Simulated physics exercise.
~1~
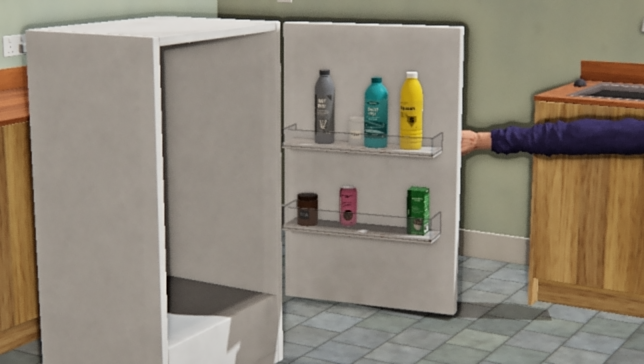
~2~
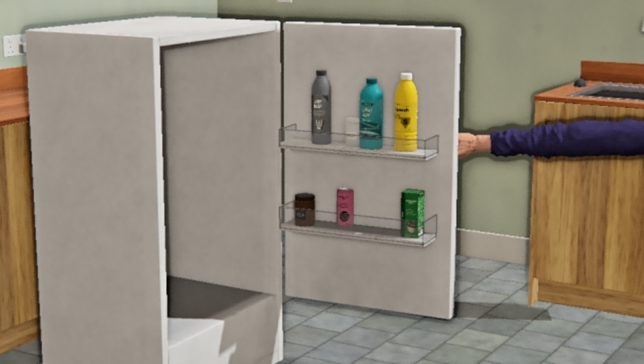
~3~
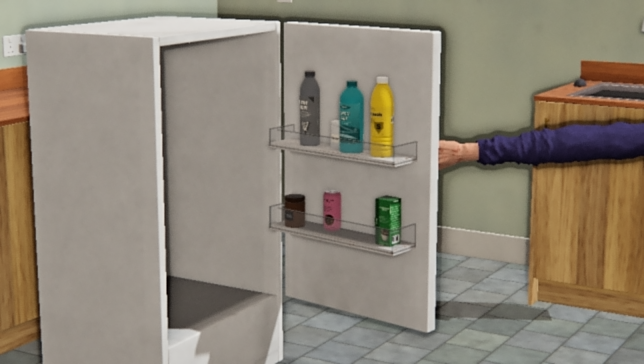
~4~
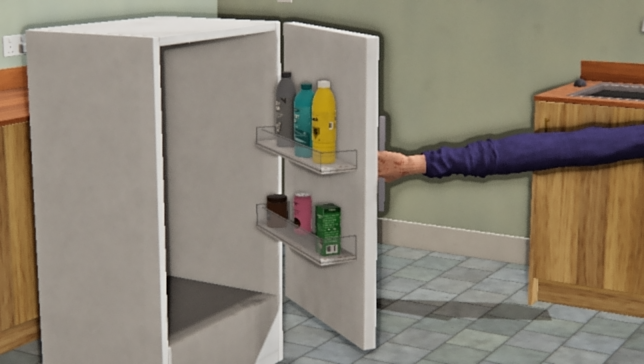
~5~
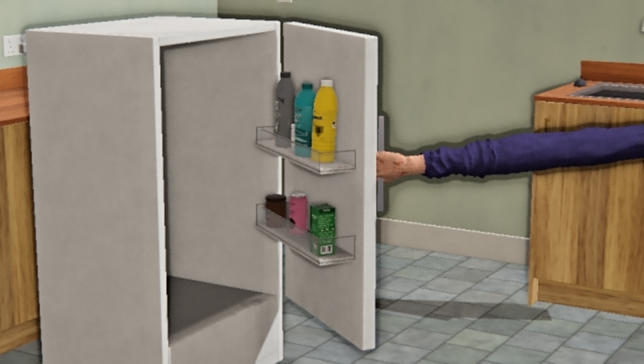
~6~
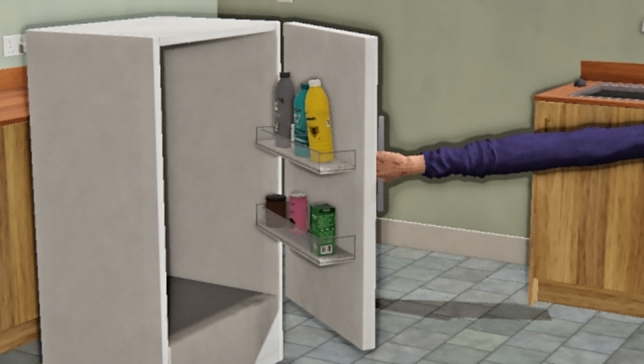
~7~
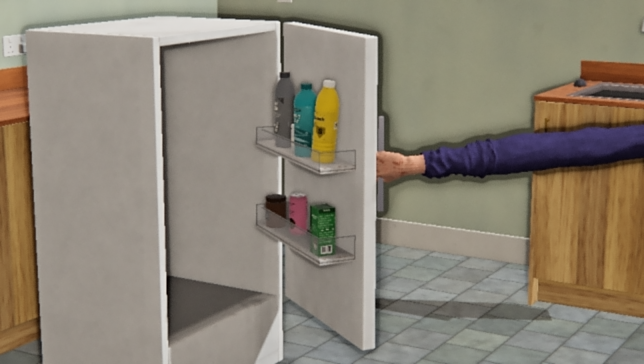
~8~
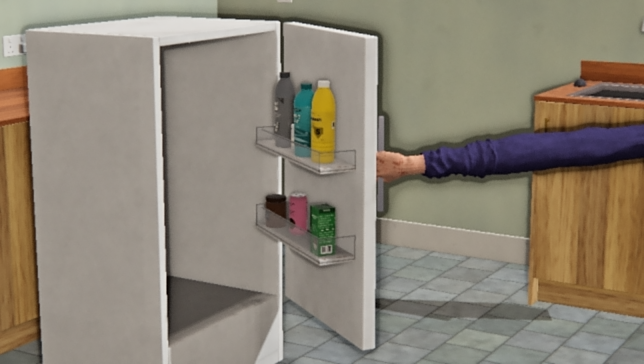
In this clip, a hand in a dark blue sleeve swings an open cooler door lined with bottles and smaller containers partway toward shut and stops. The yellow bottle rocks slightly, the green carton shifts a little left, and all end upright in the racks.
